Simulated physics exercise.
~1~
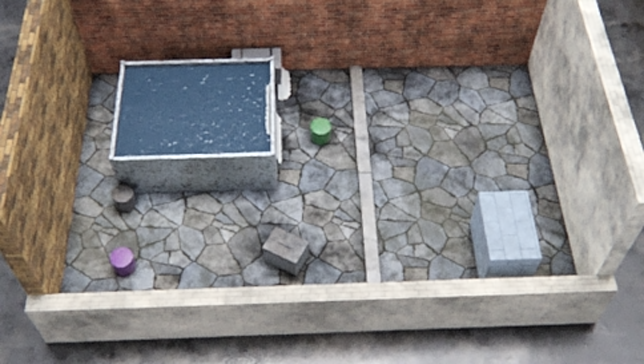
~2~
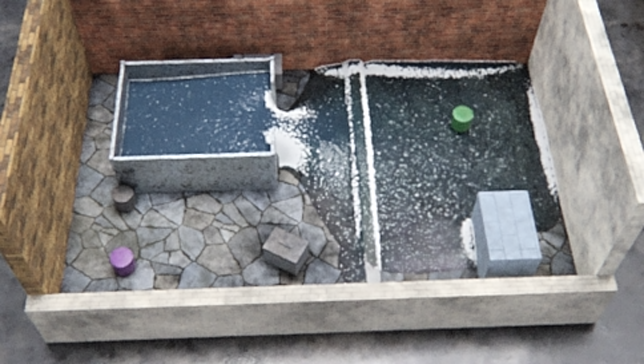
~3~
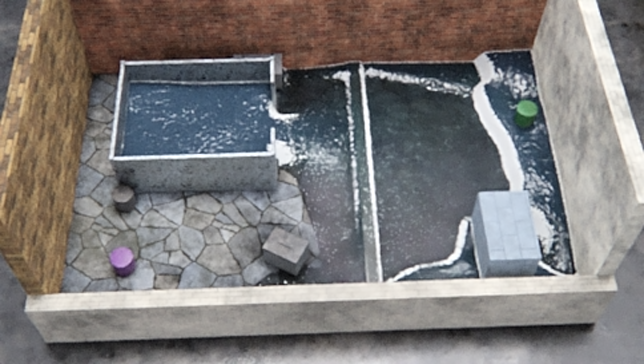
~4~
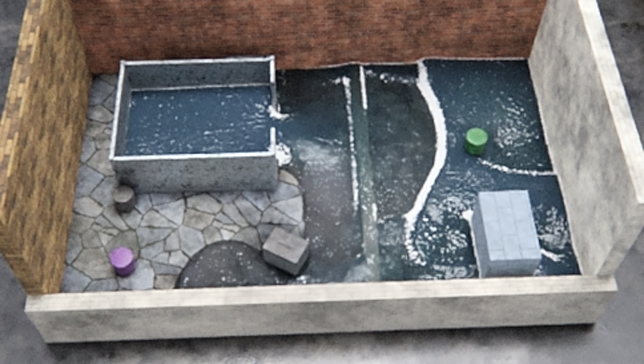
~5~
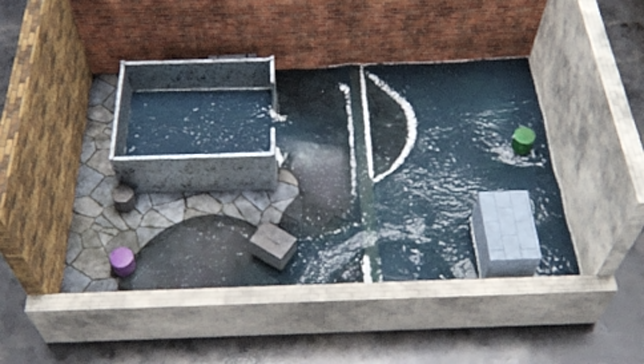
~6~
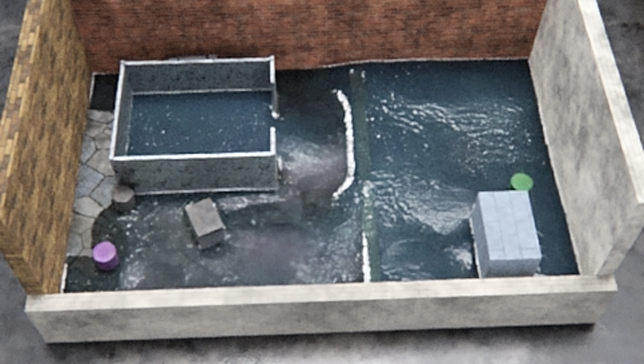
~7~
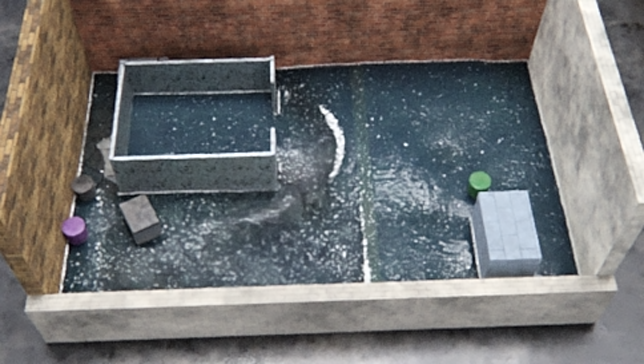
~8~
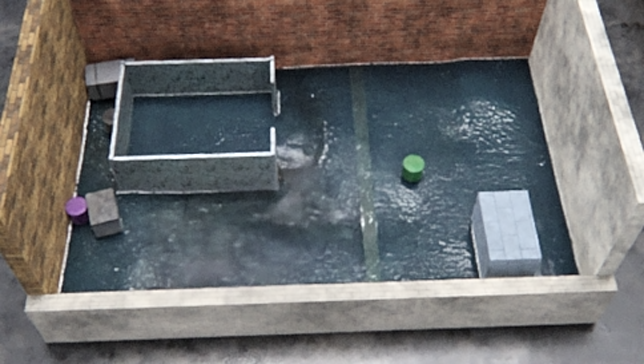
At first, a full tank of water stands in a walled, stone-paved yard, with a green pail, a purple pail, a dark pot and grey blocks around it. Water bursts from the tank's right side, spills over the low kerb and sweeps the green pail to the right. Foamy waves rebound from the right wall as the pail shifts back and forth. The water then spreads left, carrying a grey block towards the purple pail. Finally, the whole floor is flooded, the purple pail and block float by the left wall, and the green pail drifts back leftward but remains beyond the kerb.
